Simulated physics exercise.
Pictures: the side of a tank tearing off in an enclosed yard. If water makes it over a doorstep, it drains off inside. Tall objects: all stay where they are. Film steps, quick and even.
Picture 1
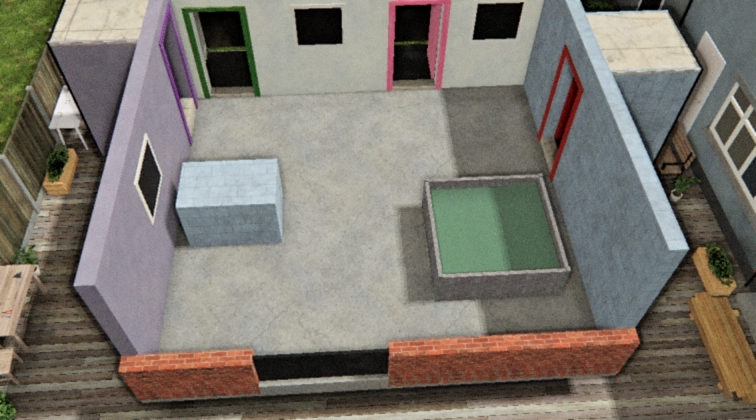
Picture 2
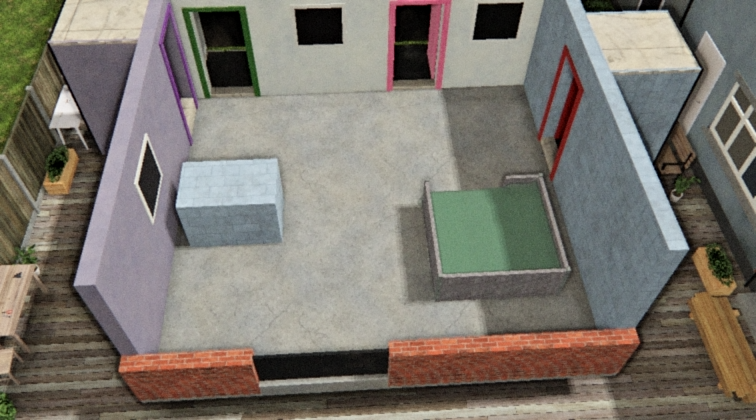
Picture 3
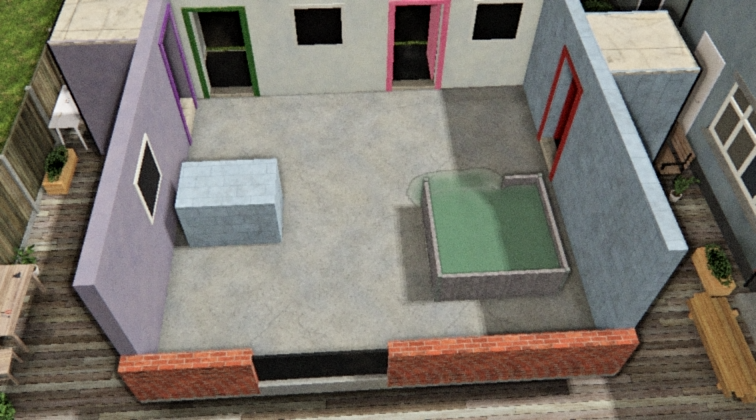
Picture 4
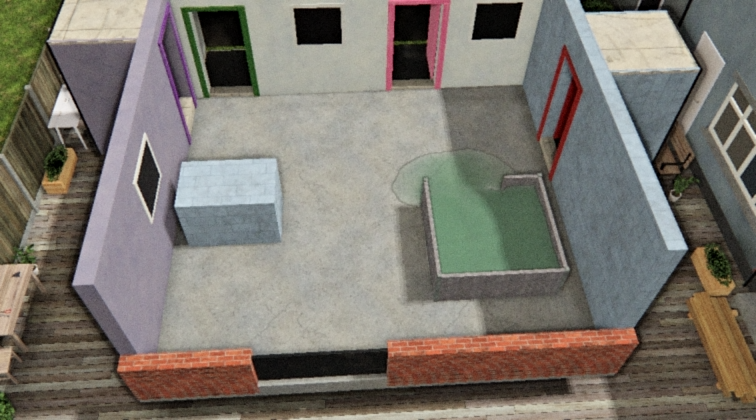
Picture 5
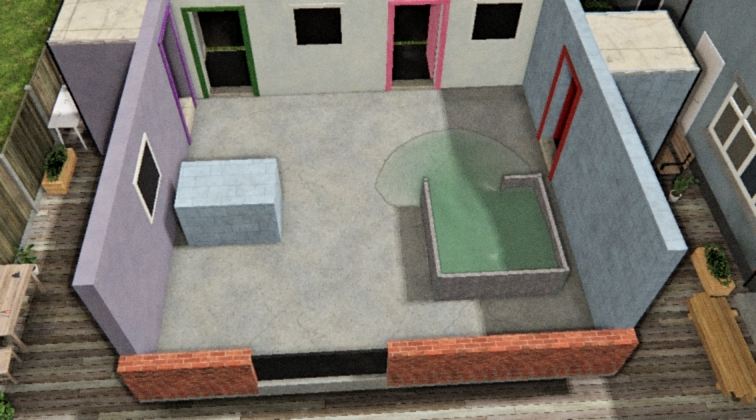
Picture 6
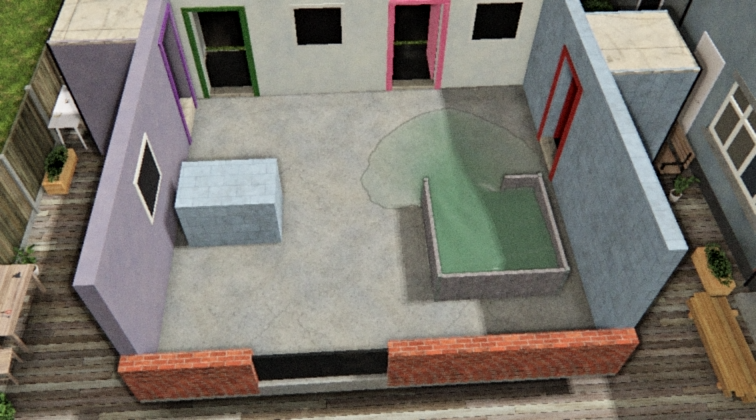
In a walled yard, a tank's far side opens and green water spreads out across the grey floor toward the back wall.
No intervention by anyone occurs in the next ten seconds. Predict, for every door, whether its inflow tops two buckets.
Result: The pink door ends up over two buckets; the purple door ends up within two buckets; the red door ends up within two buckets; the green door ends up over two buckets.
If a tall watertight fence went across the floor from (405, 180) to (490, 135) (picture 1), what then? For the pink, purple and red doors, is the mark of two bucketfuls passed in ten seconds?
Note - pink door: Below the line; purple door: Below the line; red door: Above the line.
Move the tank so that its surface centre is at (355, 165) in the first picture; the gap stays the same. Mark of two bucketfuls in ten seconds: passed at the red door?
Red door: Short of the limit.
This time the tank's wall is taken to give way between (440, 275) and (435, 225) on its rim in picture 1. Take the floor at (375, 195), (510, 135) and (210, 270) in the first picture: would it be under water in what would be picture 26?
Unwetted, unwetted, submerged.
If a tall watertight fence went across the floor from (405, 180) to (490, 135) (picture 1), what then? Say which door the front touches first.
Observed: The red door.
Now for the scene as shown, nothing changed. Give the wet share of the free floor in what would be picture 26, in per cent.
Around 45 in a hundred.
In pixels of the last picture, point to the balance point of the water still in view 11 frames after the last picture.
Near (455, 182).
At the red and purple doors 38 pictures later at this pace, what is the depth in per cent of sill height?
Roughly 50 % and 50 %, respectively.
A moment on, water covers 30 % of the floor; the pink door over two buckets in, the purple door not reached, the red door wet at the sill, nothing in, the green door not reached.
Next, water covers 35 % of the floor; the pink door far over two buckets in, the purple door not reached, the red door wet at the sill, nothing in, the green door not reached.
Then, water covers 45 % of the floor; the pink door far over two buckets in, the purple door wet at the sill, nothing in, the red door wet at the sill, nothing in, the green door wet at the sill, nothing in.
Later, water covers 60 % of the floor; the pink door far over two buckets in, the purple door wet at the sill, nothing in, the red door wet at the sill, nothing in, the green door over two buckets in.
In the end, water covers 85 % of the floor; the pink door far over two buckets in, the purple door wet at the sill, nothing in, the red door wet at the sill, nothing in, the green door over two buckets in.
